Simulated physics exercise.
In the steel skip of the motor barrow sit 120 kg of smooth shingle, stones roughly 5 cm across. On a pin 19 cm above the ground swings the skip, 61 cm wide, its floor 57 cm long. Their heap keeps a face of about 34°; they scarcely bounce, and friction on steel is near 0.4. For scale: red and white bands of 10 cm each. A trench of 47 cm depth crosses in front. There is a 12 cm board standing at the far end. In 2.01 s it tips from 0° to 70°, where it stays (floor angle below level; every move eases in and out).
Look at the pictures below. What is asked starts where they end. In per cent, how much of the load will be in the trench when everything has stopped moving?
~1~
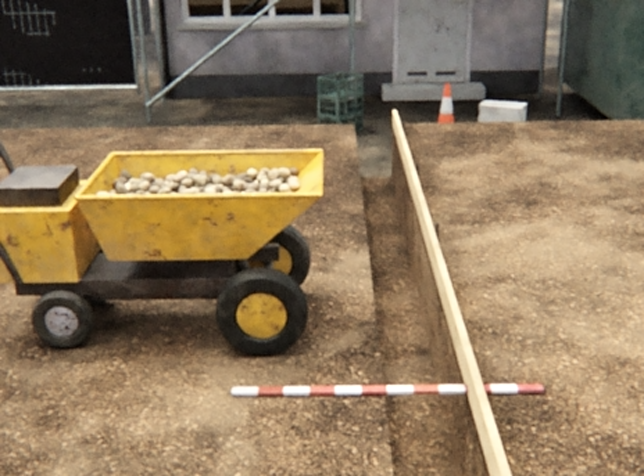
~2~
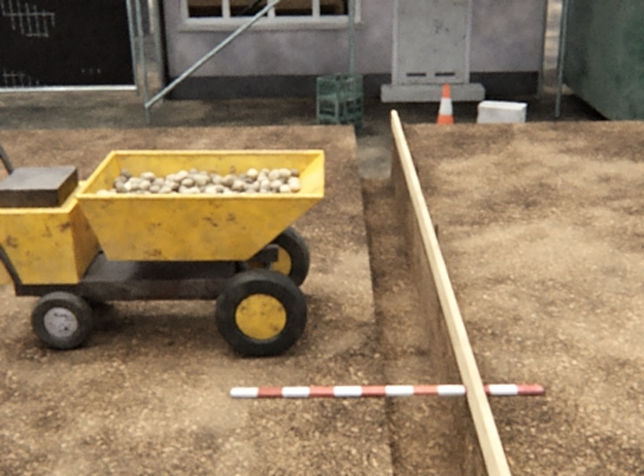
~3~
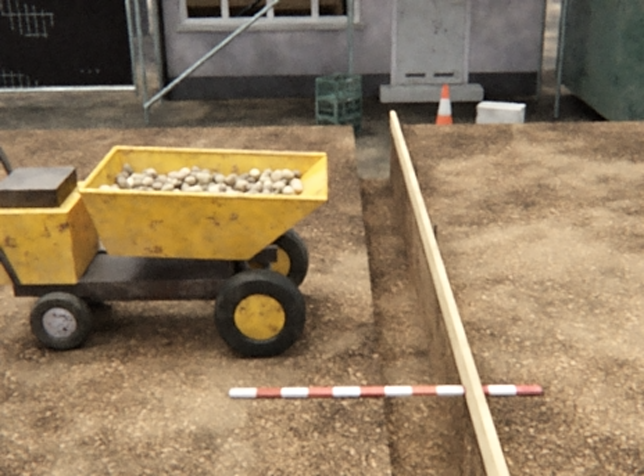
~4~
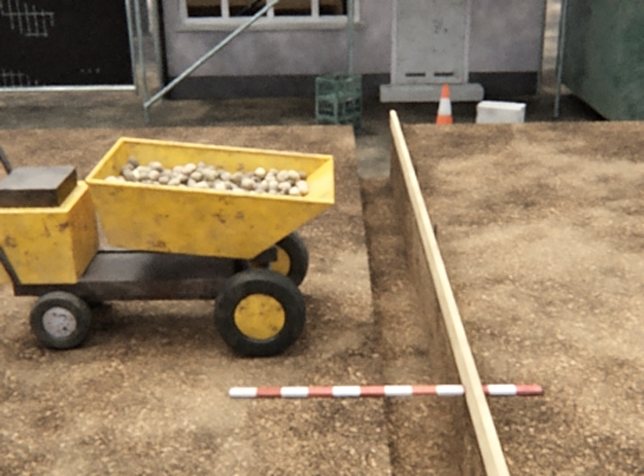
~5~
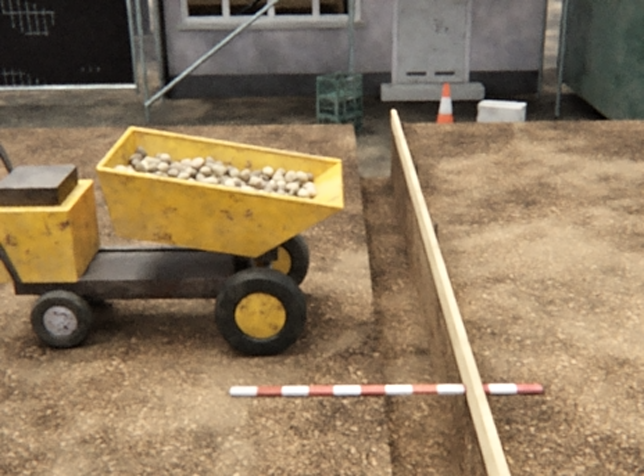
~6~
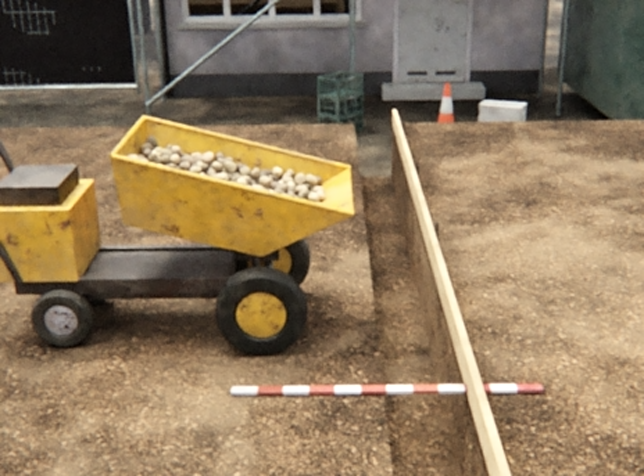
Around 87 per cent of it.
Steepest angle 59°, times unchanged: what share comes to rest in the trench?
In that case around 80 percent.
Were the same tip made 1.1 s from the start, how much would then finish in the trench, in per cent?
Then roughly 85 percent.
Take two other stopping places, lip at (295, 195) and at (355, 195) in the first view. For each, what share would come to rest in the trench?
The first start gives about 100 per cent, the second about 30.
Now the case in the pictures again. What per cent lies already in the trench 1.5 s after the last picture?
Around 70 per cent of it.
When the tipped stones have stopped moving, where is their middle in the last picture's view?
Look at roughly (418, 391).
Then, 0.9 s after the last picture the floor is at 59°, 98 % in the skip, 2 % in the trench; the foremost stones are at (419, 278).
Then, 1.5 s after the last picture the floor is at 70°, 17 % in the skip, 70 % in the trench, 13 % past the trench; the foremost stones are at (567, 308).
Then, 1.9 s after the last picture the floor is at 70°, 1 % in the skip, 86 % in the trench, 13 % past the trench; the foremost stones are at (626, 308).
Then, 3.8 s after the last picture the floor is at 70°, 0 % in the skip, 87 % in the trench, 13 % past the trench; the foremost stones are past the picture's edge.
